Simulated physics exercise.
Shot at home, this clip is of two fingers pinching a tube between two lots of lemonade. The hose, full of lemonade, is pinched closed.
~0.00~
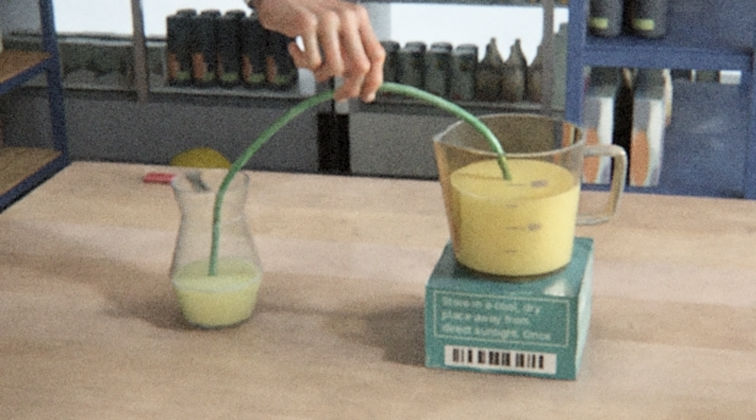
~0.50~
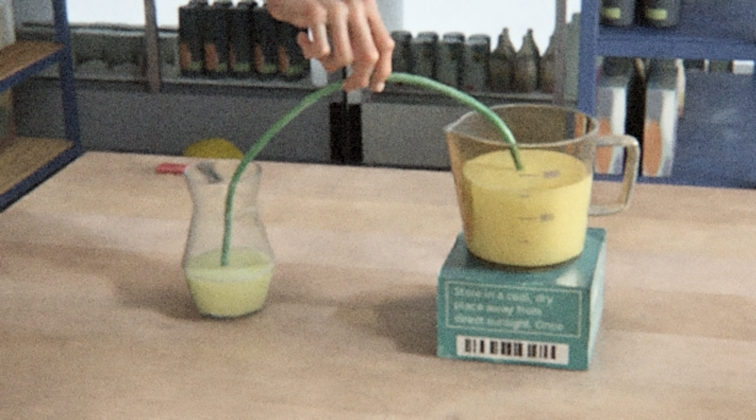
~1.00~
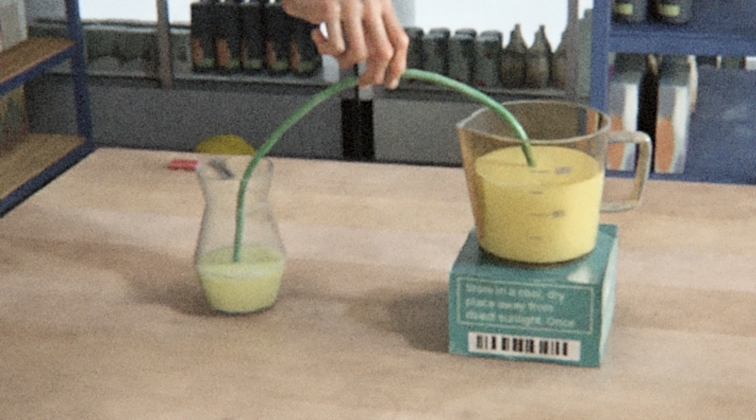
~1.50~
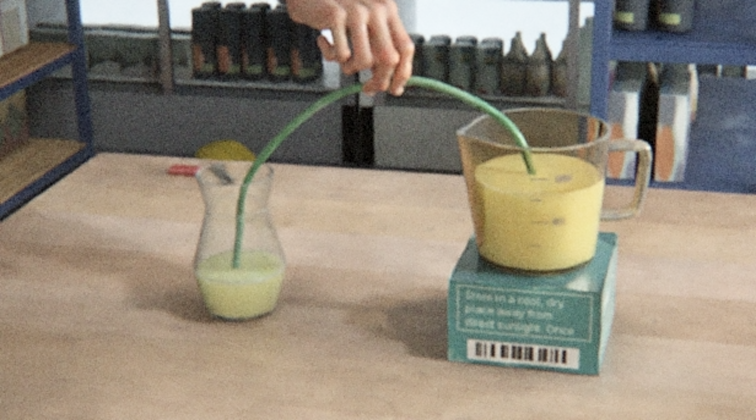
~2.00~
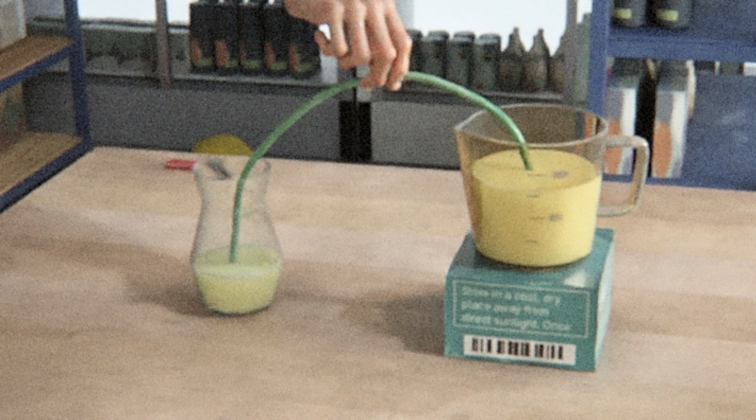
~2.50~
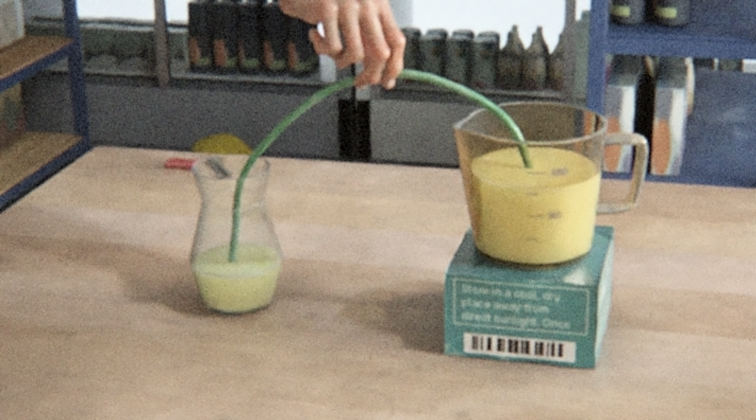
A hand pinches a green hose between a vase and a measuring jug, barely moving.
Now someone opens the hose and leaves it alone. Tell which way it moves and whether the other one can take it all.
Flow: To the left; taker: Holds it all.
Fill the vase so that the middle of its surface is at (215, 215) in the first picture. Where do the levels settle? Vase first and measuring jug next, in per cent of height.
100 % then 45 %, roughly.
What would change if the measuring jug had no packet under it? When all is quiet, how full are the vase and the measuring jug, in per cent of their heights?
In the order asked, around 45 and then 50 per cent.
Around 8.0 s, the vase is about half full; the measuring jug is about half full.
Around 20.0 s, the vase is about three quarters full; the measuring jug is about a third full.
Around 45.0 s, the vase is nearly full; the measuring jug is about a third full; the two surfaces are level.
